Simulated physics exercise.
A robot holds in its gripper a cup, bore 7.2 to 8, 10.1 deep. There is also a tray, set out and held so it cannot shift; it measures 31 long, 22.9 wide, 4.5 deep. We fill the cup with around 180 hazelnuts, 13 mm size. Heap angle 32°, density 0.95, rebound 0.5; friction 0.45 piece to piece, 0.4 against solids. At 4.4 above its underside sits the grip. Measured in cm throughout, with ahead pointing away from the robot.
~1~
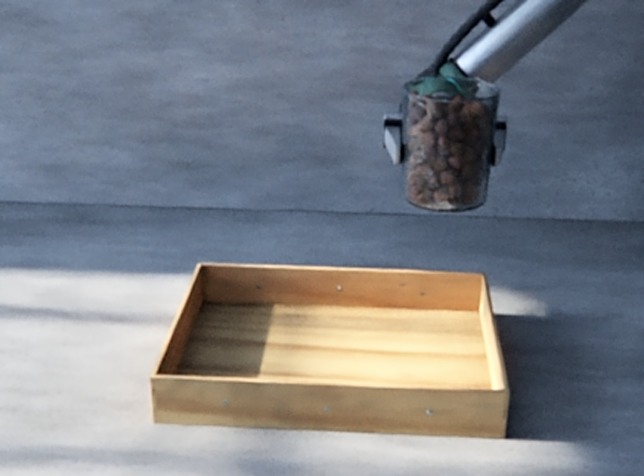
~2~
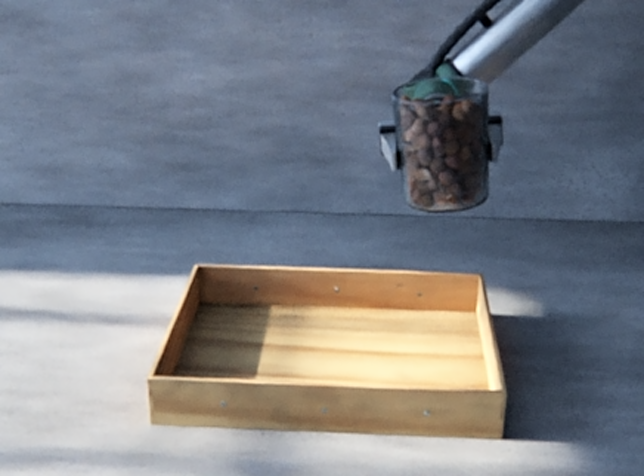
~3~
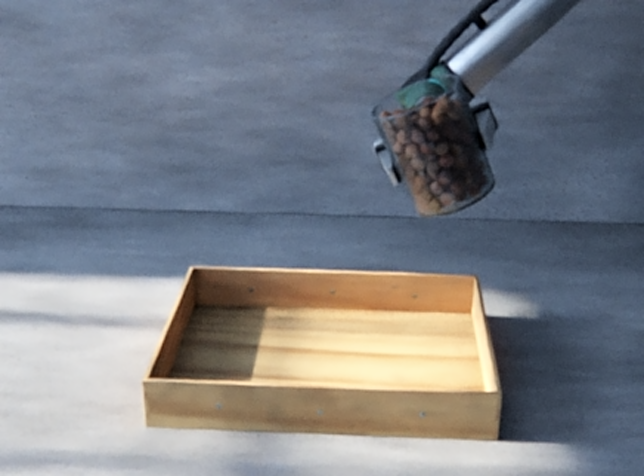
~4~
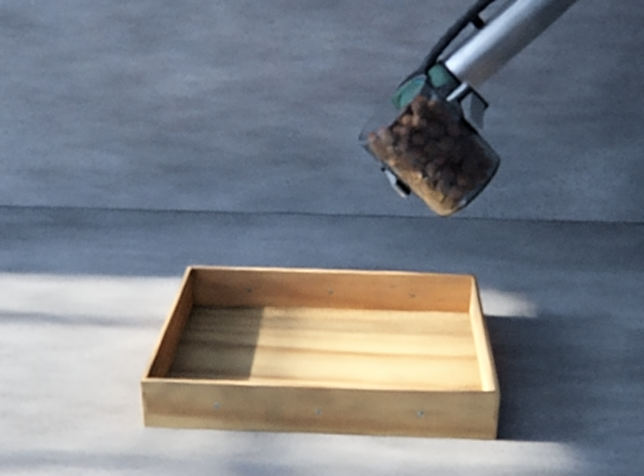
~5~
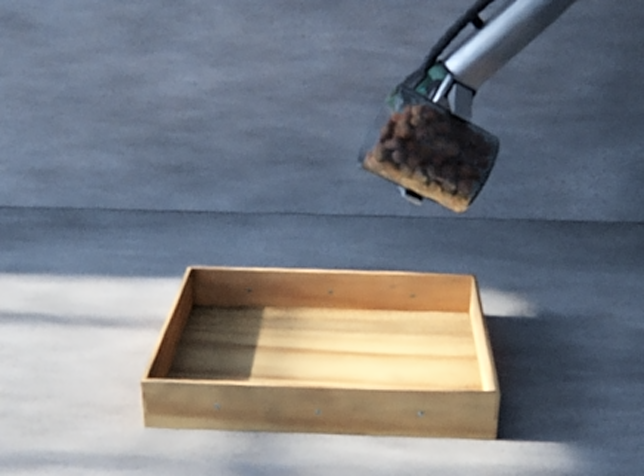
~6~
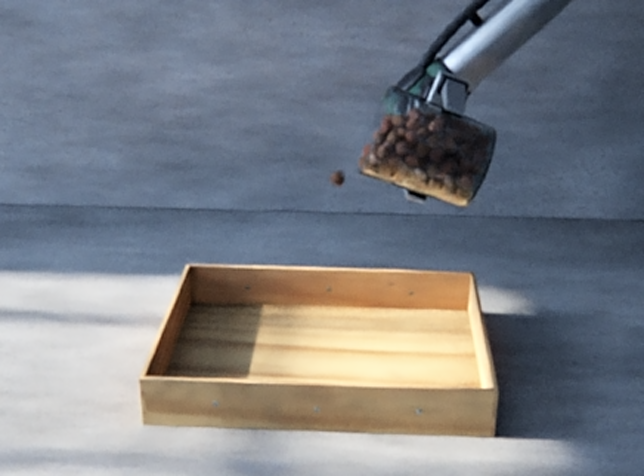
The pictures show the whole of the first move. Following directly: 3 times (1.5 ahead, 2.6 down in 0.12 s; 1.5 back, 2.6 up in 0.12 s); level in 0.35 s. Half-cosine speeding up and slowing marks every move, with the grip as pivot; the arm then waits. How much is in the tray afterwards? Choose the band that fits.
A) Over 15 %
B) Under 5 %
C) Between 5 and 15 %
Option C: Between 5 and 15 %.
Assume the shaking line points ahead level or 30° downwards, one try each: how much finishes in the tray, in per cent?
Result: Approx. 35 % and 25 %, one try each.
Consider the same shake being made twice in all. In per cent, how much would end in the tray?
I'd expect close to 5 per cent then.
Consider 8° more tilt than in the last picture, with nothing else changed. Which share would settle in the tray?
Roughly 20 in a hundred.
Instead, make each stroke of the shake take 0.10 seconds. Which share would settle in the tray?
15 %.
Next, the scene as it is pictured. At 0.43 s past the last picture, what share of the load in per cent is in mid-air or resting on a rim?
Around 1 percent of the load.
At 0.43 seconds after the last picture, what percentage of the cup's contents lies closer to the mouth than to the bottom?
I'd guess about 45 percent of it.
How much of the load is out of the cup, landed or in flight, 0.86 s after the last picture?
About 5 in a hundred parts are out by then.
Then, 0.43 s on, tilted 70° forward, highest piece 24 above the table; 172 in the cup, 7 in the tray, 1 in flight or on a rim.
Then, 0.86 s on, tilted 47° forward, highest piece 26 above the table; 168 in the cup, 11 in the tray, 1 in flight or on a rim.
Then, 1.27 s on, level, highest piece 28 above the table; 167 in the cup, 13 in the tray.
Then, 2.32 s on, level, highest piece 28 above the table; 167 in the cup, 13 in the tray.
In the end, 167 in the cup, 13 in the tray. That is 7 % in the tray.
